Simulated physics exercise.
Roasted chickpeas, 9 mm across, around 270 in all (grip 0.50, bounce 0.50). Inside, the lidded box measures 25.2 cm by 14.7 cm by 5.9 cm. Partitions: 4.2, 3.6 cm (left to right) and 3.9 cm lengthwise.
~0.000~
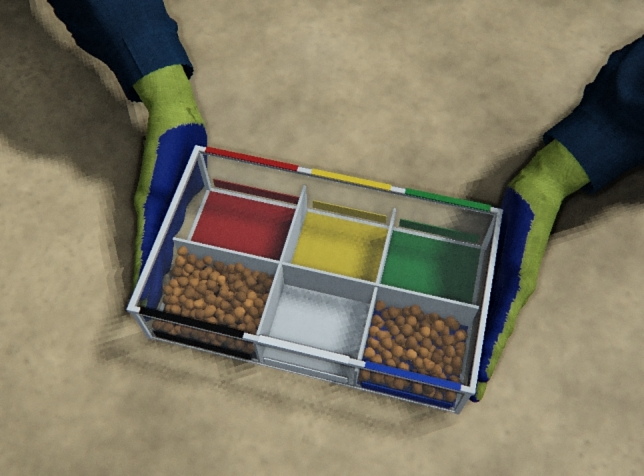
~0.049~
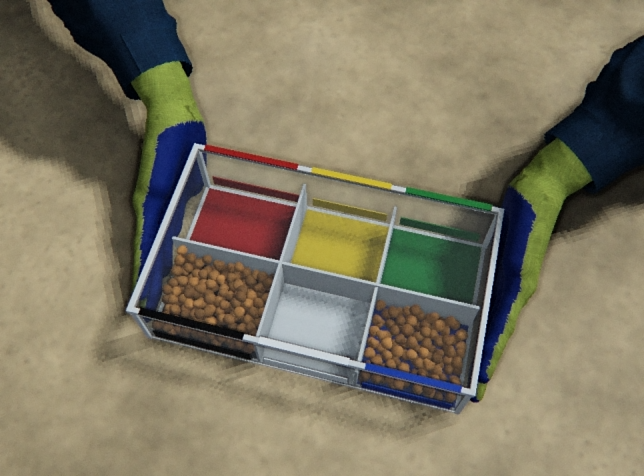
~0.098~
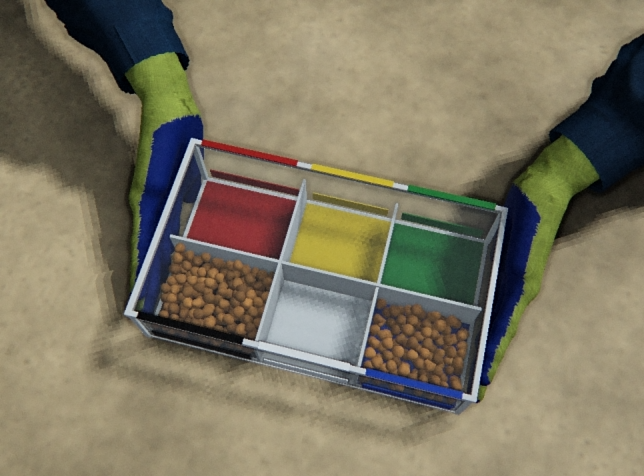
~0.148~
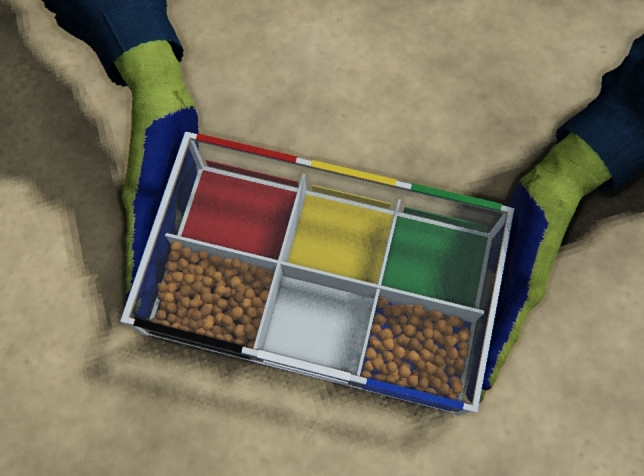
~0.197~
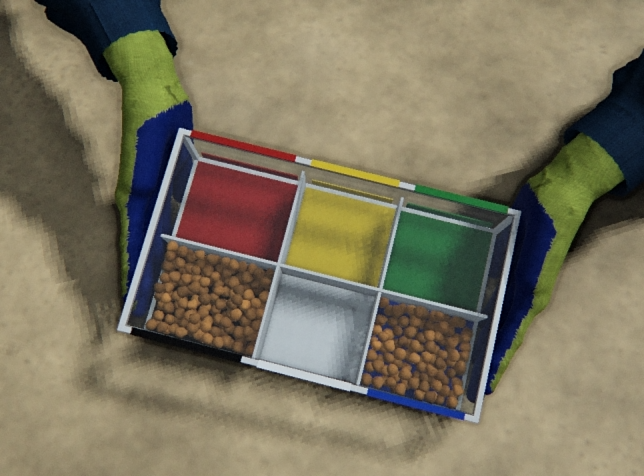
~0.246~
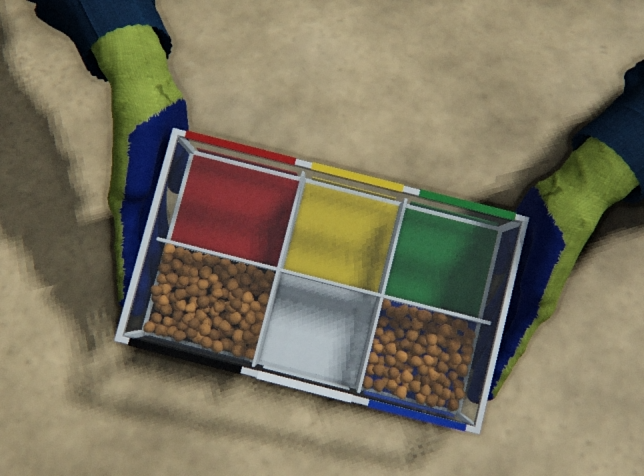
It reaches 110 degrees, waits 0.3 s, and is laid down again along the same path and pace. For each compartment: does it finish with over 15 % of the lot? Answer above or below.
Red: Below, blue: Above, green: Below, yellow: Below, white: Below, black: Above.
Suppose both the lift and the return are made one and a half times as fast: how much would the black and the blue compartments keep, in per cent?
Then: Black 60; blue 40.
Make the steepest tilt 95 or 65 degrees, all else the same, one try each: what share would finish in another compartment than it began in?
About 0 and 0 per cent.
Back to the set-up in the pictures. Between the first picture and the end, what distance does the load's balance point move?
Roughly 1.5 cm.
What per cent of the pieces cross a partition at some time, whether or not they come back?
Roughly 5 per cent.
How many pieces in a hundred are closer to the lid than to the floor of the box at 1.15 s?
About 50 per cent.
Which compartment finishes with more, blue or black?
The black compartment.
After 1.15 s, tilt 110 degrees; blue 40 %, black 60 %.
After 1.74 s, tilt 57 degrees; blue 40 %, white 5 %, black 60 %.
After 2.39 s, tilt 0 degrees; blue 40 %, white 5 %, black 55 %.
By 2.9 s all is still; red 0 %, blue 40 %, green 0 %, yellow 0 %, white 5 %, black 55 %.
